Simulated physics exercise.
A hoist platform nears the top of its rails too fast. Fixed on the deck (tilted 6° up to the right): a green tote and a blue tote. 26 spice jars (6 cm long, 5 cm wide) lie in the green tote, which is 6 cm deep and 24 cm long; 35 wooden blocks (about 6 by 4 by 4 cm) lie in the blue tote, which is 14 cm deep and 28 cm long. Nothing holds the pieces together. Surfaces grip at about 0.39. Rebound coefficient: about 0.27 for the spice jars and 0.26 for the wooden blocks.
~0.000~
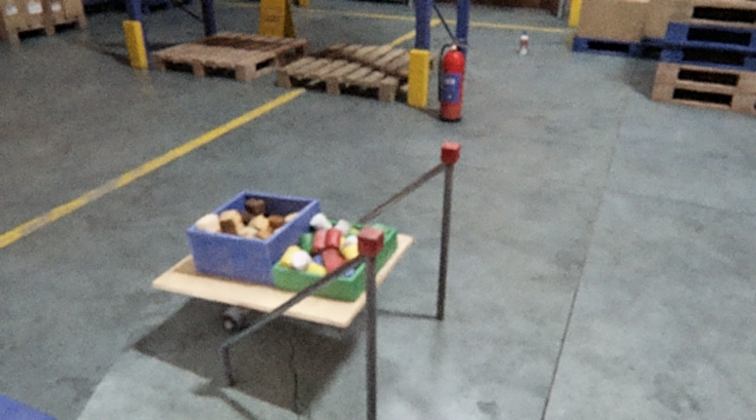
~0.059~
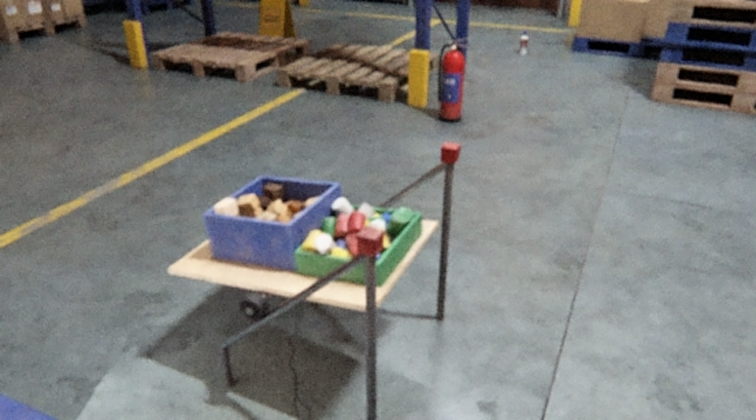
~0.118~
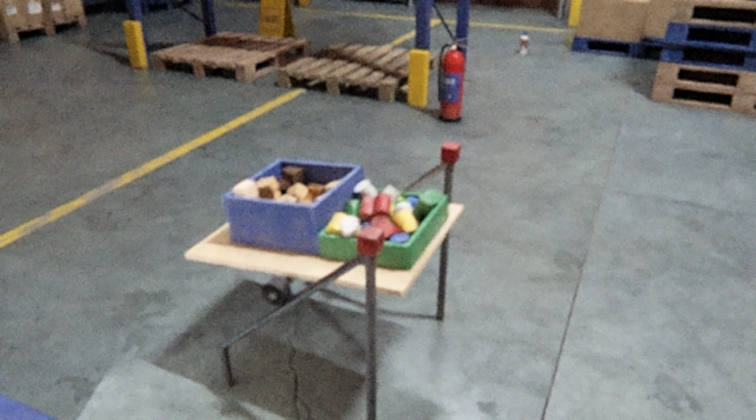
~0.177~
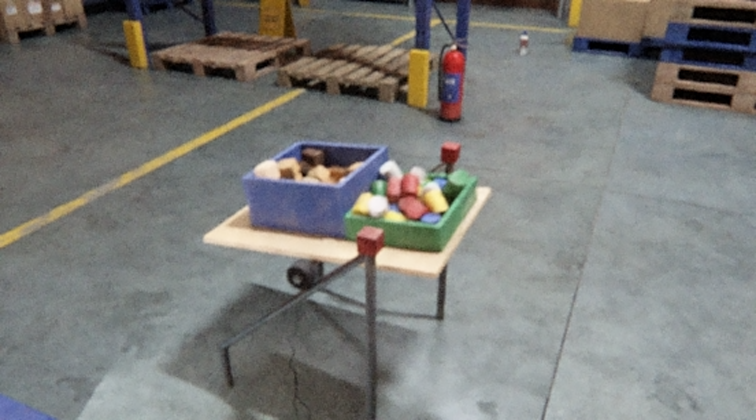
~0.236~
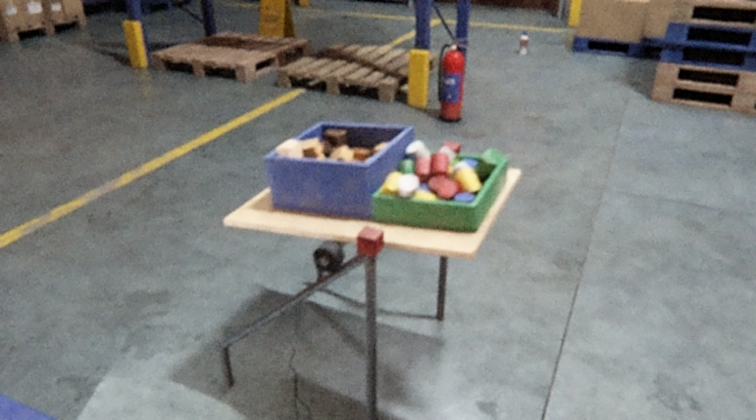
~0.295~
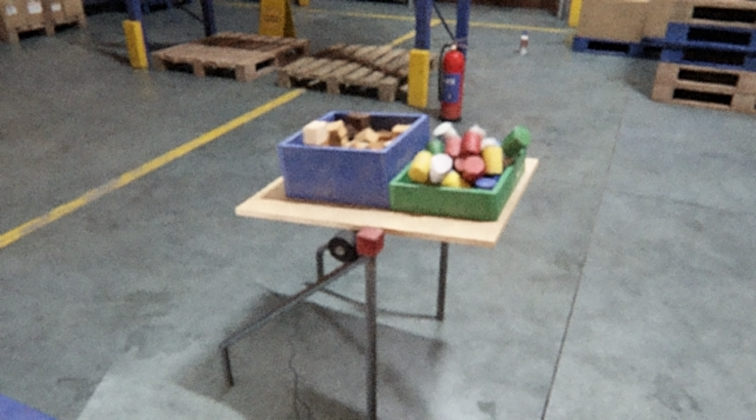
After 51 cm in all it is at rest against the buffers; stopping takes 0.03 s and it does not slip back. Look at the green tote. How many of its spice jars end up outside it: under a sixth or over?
More than one in six of the spice jars leave the green tote.
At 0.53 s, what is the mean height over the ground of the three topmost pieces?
Roughly 86 cm.
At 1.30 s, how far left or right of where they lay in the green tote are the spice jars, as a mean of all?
About 18 cm to the right.
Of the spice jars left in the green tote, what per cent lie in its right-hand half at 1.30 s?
About 60 per cent.
After 0.37 s, the green tote is down by 3 of 26 and the blue tote has all 35.
After 0.53 s, the green tote is down by 9 of 26 and the blue tote is down by 2 of 35.
After 0.75 s, the green tote is down by 10 of 26 and the blue tote is down by 2 of 35.
When it is over (at 1.30 s), the green tote is down by 10 of 26 and the blue tote is down by 2 of 35. Asked share, 10 of 26, 38 per cent.
